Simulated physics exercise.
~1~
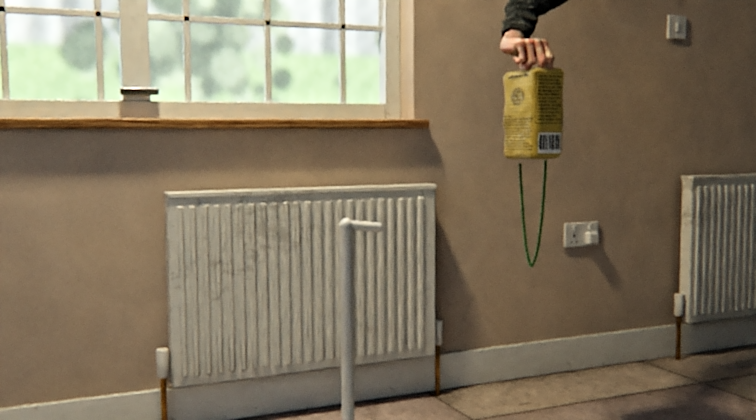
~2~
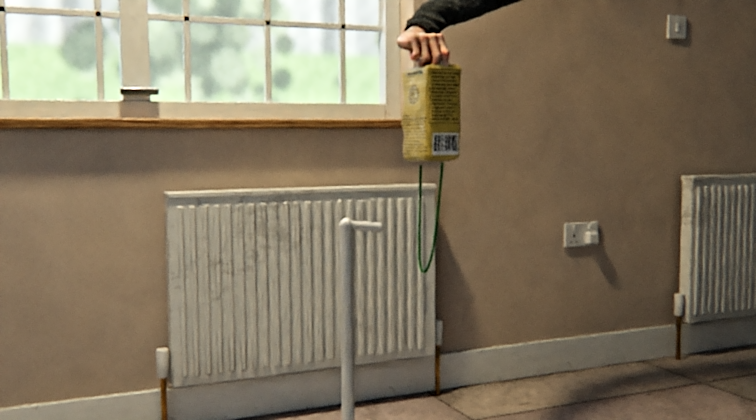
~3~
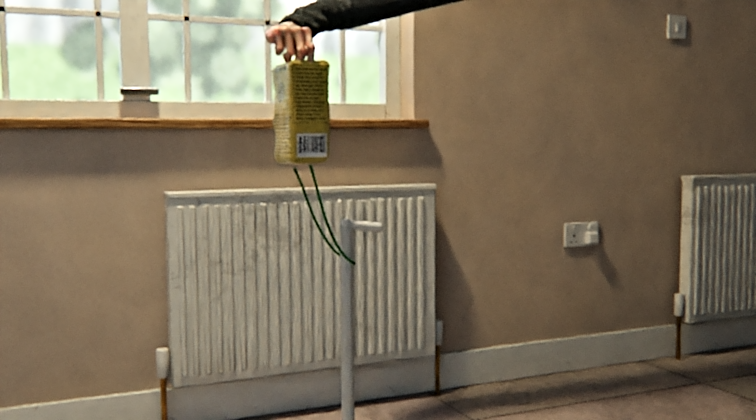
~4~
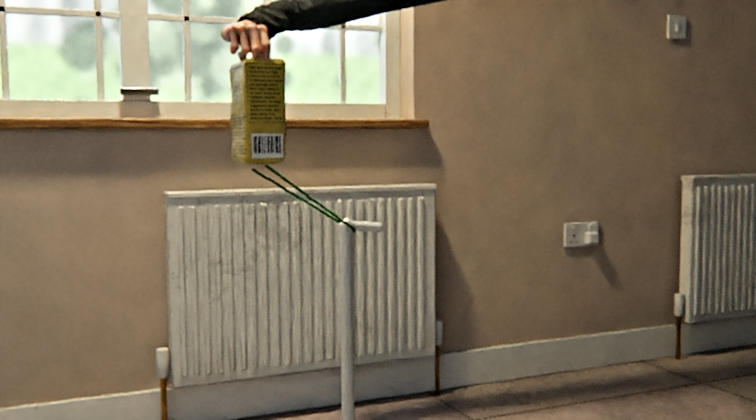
In a room with tan walls, a window and white radiators, a hand holds a yellow sack upright, with a green shoelace loop hanging low beneath it. The hand carries the sack left at a steady height, towards a slim white stand topped by a short hook. As the sack passes over the post, the dangling loop meets the stand and begins to trail behind at a slant. The sack moves a little farther left, and the loop catches under the hook. It ends stretched tight between sack and post, with the hand stopped.
